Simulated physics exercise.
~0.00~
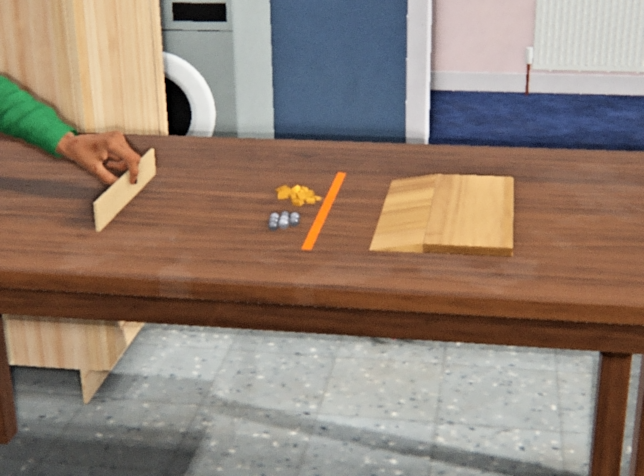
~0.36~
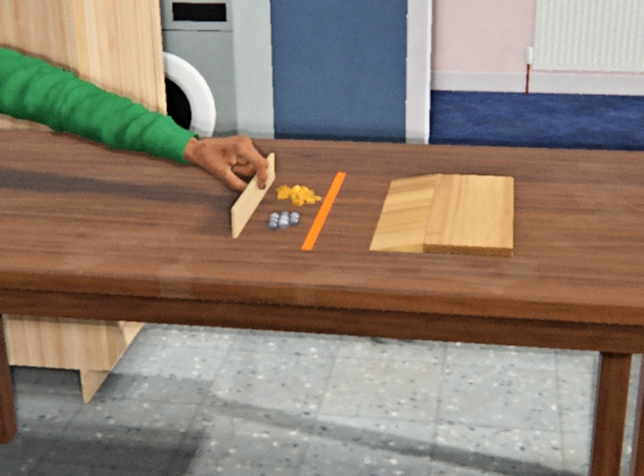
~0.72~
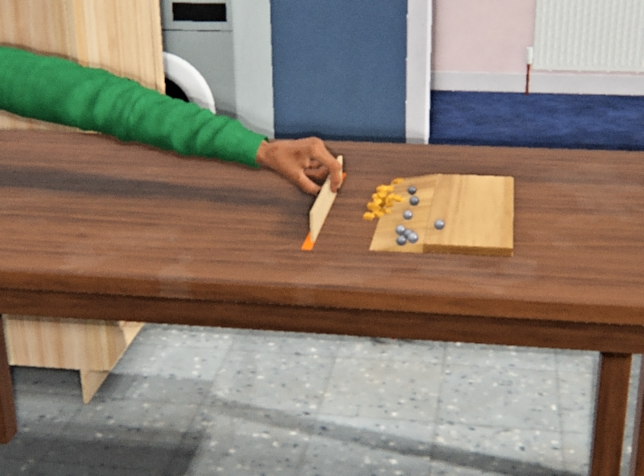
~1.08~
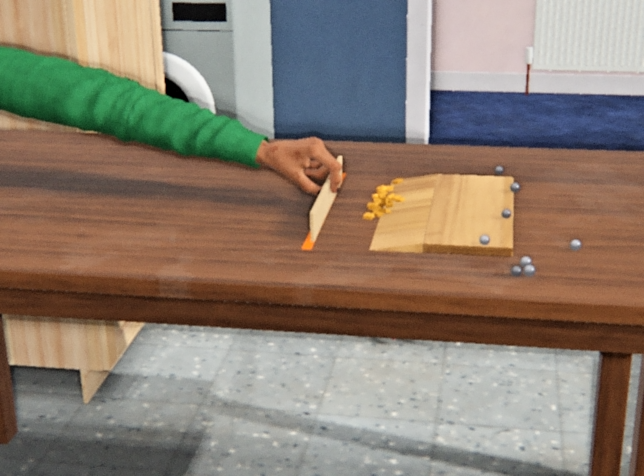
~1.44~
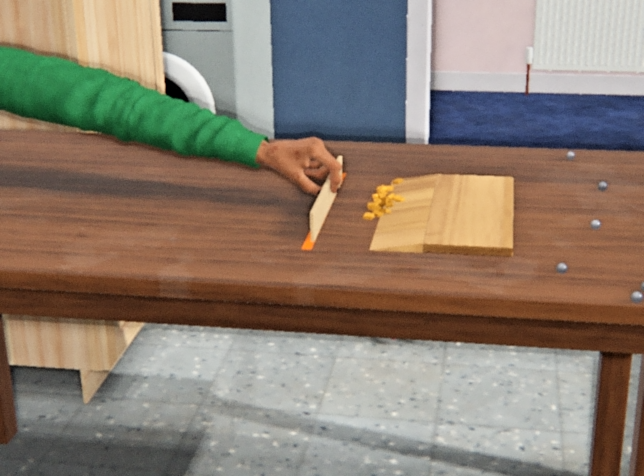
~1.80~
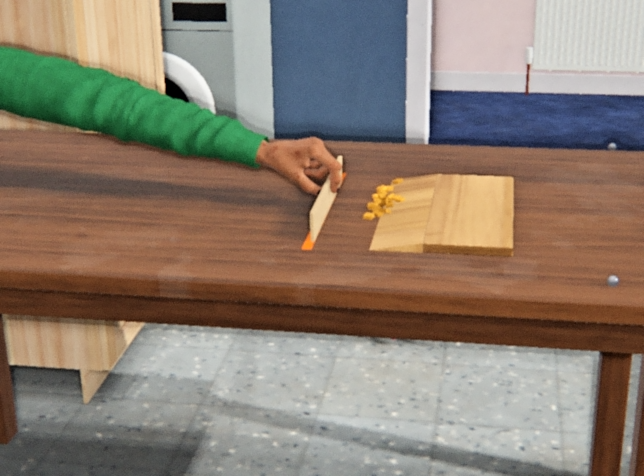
A hand in a green sleeve slides an upright piece of card rightward across a wooden table, toward two small batches of loose pieces, a strip of orange tape and a low wooden ramp. The card reaches the batches and drives them ahead of it, then stops at the tape. The grey balls of the near batch roll on up the ramp and spread out, while the orange pieces of the far batch settle around its foot. The balls pass over the top and scatter across the table to the right. At the end, only two balls remain in view near the right side, and the orange pieces still rest at the ramp's lower edge.
